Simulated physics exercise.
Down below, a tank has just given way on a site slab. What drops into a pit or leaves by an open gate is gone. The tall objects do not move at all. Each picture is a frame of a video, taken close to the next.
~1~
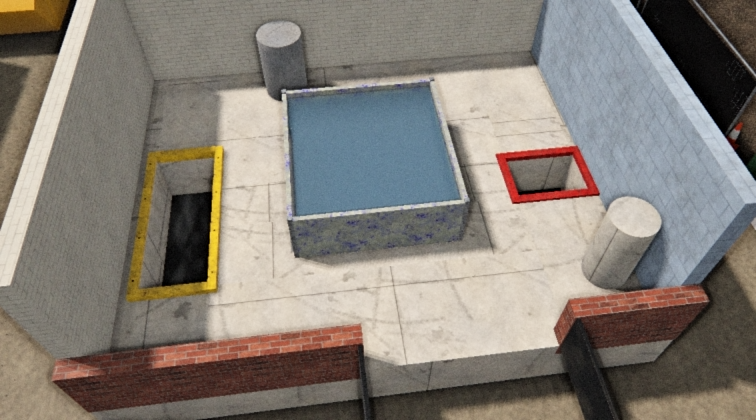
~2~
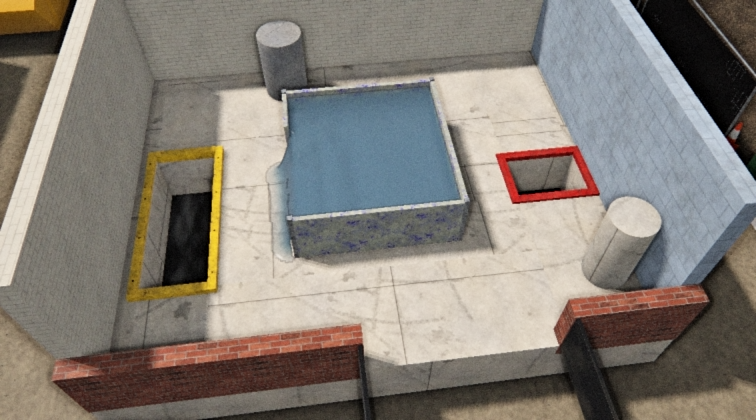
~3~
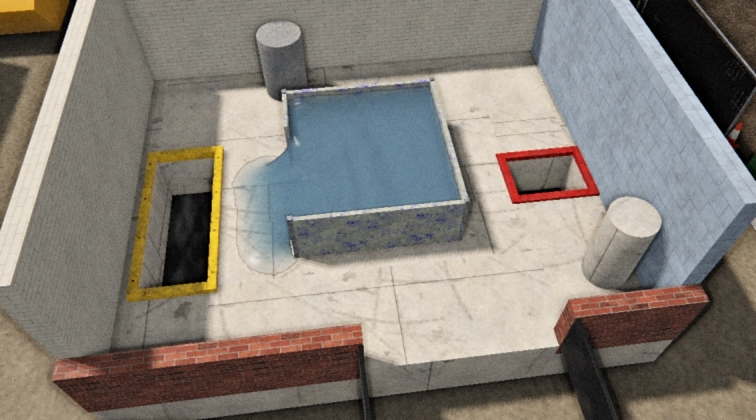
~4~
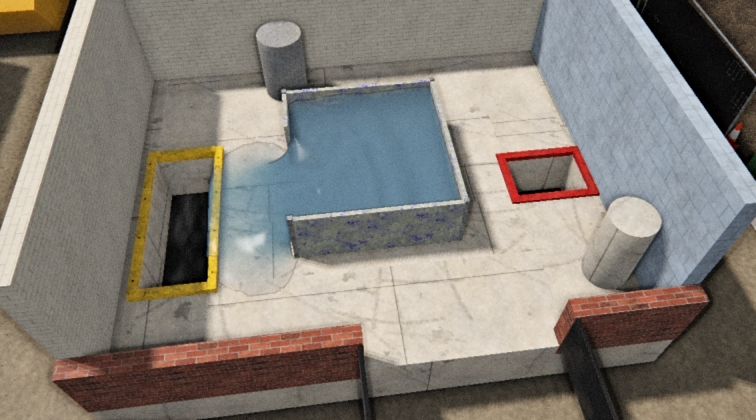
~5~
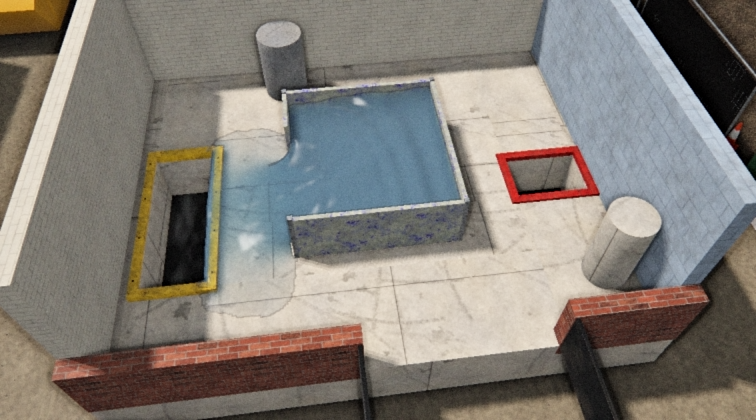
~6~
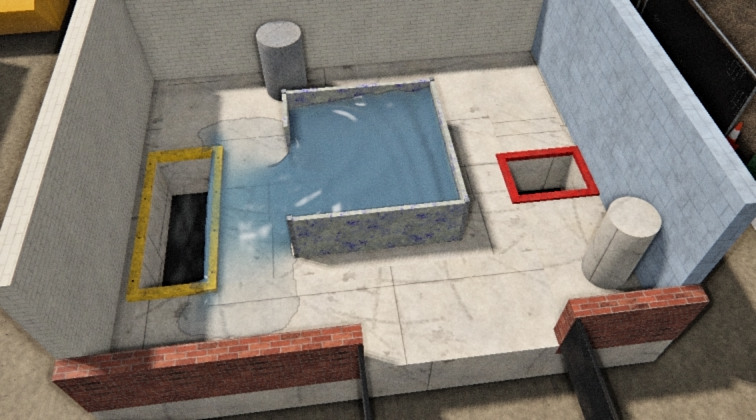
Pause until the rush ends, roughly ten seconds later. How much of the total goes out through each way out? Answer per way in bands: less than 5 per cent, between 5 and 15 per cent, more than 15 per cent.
Going out through each: The gate, less than 5 per cent; the red pit, less than 5 per cent; the yellow pit, more than 15 per cent.
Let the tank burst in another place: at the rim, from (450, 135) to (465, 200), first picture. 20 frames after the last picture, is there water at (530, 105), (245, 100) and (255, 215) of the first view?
In the order asked: Sodden, out of reach, out of reach.
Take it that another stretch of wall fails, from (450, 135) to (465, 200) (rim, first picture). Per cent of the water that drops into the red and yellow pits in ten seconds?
Out of every hundred parts, red takes 50 and yellow takes 0.
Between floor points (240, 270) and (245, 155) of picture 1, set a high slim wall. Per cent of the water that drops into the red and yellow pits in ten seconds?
The red pit gets 6 per cent and the yellow pit gets 10 per cent.
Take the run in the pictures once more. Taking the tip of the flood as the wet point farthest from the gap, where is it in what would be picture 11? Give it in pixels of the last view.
I reckon the front has reached (176, 82) by then.
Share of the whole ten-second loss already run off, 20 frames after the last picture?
Approximately 80 %.
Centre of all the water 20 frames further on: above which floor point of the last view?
Centre point: Around (312, 201).
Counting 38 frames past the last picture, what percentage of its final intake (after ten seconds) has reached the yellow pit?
It should be near 100 percent of the ten-second total.
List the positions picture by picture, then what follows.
The water tank at (368, 146) is whole and still, in the first picture.
Water pours out at (294, 194) and has run to (291, 259), in the second picture.
The front is at (252, 165), out from the gap at (295, 197), in the third picture.
The front is at (224, 159), out from the gap at (295, 198), in the fourth picture.
The front is at (221, 141), out from the gap at (295, 198), in the fifth picture.
Water pours out at (295, 199) and has run to (207, 131), in the sixth picture.
A moment on, water covers 20 % of the floor; the gate 0 %, the red pit 0 %, the yellow pit 17 %.
Next, water covers 25 % of the floor; the gate 0 %, the red pit 0 %, the yellow pit 31 %.
Then, water covers 40 % of the floor; the gate 0 %, the red pit 0 %, the yellow pit 43 %.
Later, water covers 70 % of the floor; the gate 0 %, the red pit 0 %, the yellow pit 50 %.
In the end, water covers 90 % of the floor; the gate 2 %, the red pit 1 %, the yellow pit 52 %.
